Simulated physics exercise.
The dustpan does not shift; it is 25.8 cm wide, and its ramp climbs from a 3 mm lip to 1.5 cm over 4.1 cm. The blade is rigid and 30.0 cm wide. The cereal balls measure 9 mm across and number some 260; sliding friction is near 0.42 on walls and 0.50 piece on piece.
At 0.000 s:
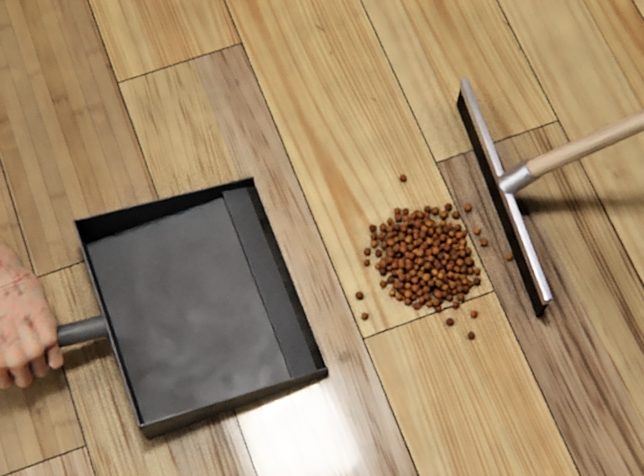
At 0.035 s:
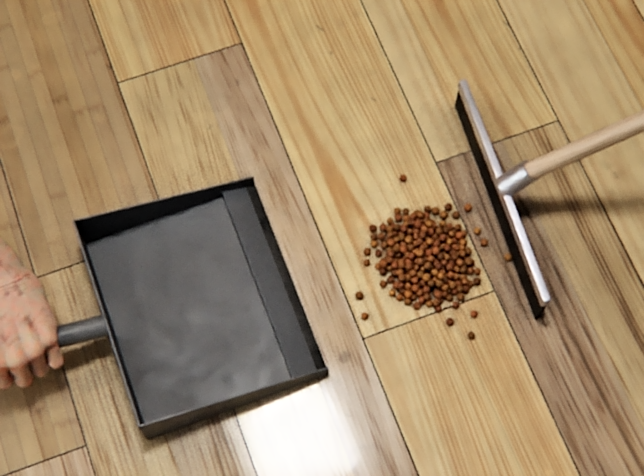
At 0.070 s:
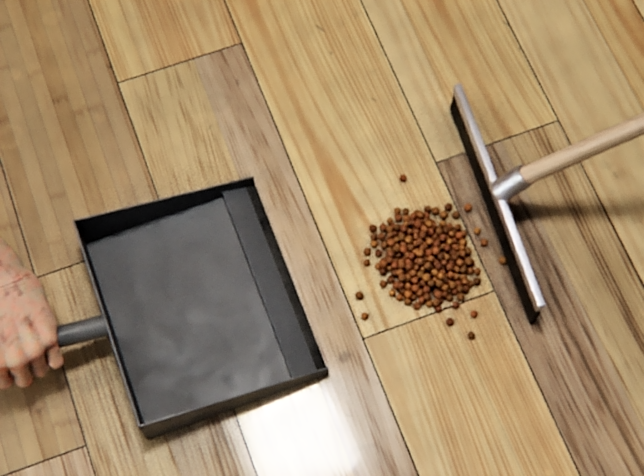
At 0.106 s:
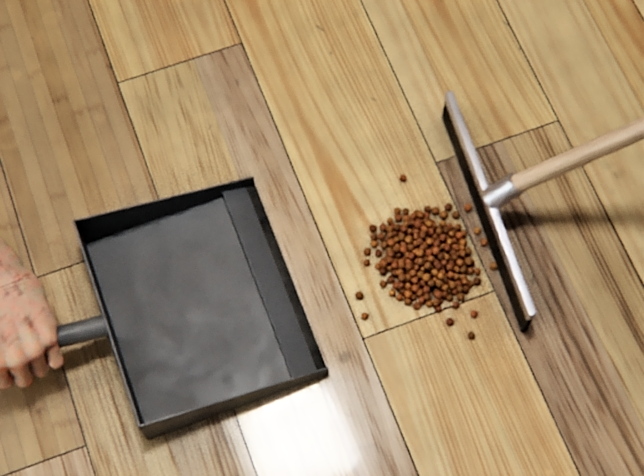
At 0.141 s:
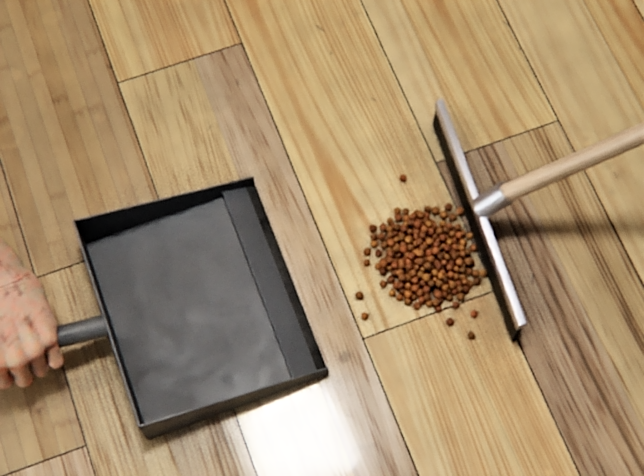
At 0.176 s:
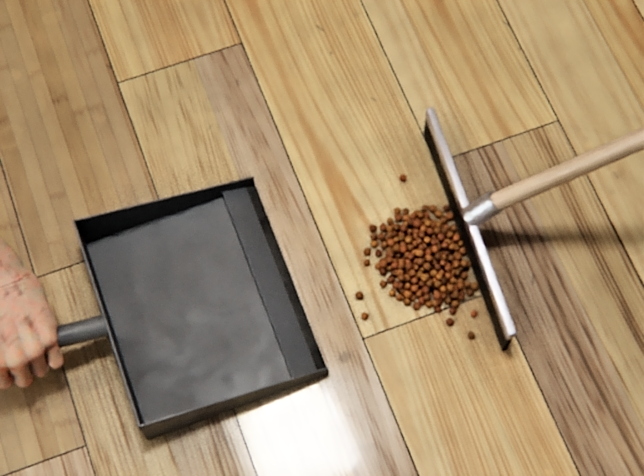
On a wooden floor, a squeegee slides left into brown balls beside a held dustpan.
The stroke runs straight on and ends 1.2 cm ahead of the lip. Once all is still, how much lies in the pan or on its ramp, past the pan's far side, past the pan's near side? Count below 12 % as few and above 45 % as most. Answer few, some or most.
In the pan or on its ramp: Some; past the pan's far side: Few; past the pan's near side: Some.
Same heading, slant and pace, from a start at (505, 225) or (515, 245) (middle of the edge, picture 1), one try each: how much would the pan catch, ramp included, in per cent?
Some 25 and 25 per cent.
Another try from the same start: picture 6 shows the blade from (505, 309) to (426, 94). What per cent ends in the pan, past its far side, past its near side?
Pan 50, far 0, near 5.
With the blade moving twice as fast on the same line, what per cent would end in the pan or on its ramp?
Then about 40 per cent.
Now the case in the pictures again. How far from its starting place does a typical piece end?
Some 16 cm.
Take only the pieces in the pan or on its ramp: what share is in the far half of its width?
Some 10 per cent.
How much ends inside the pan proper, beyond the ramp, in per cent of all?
Some 0 per cent.
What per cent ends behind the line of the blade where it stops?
About 0 per cent.
After 0.39 s, middle of the blade 12 cm from the lip; 0 % over the lip, far side 0 %, near side 5 %.
After 0.54 s, middle of the blade 5 cm from the lip; 5 % over the lip, far side 0 %, near side 15 %.
Then, at 0.81 s, middle of the blade 2 cm from the lip; 30 % over the lip, far side 0 %, near side 20 %.
By 1.1 s all is still; pan 30 %, far side 0 %, near side 20 %, in front of the lip or behind the blade 50 %.
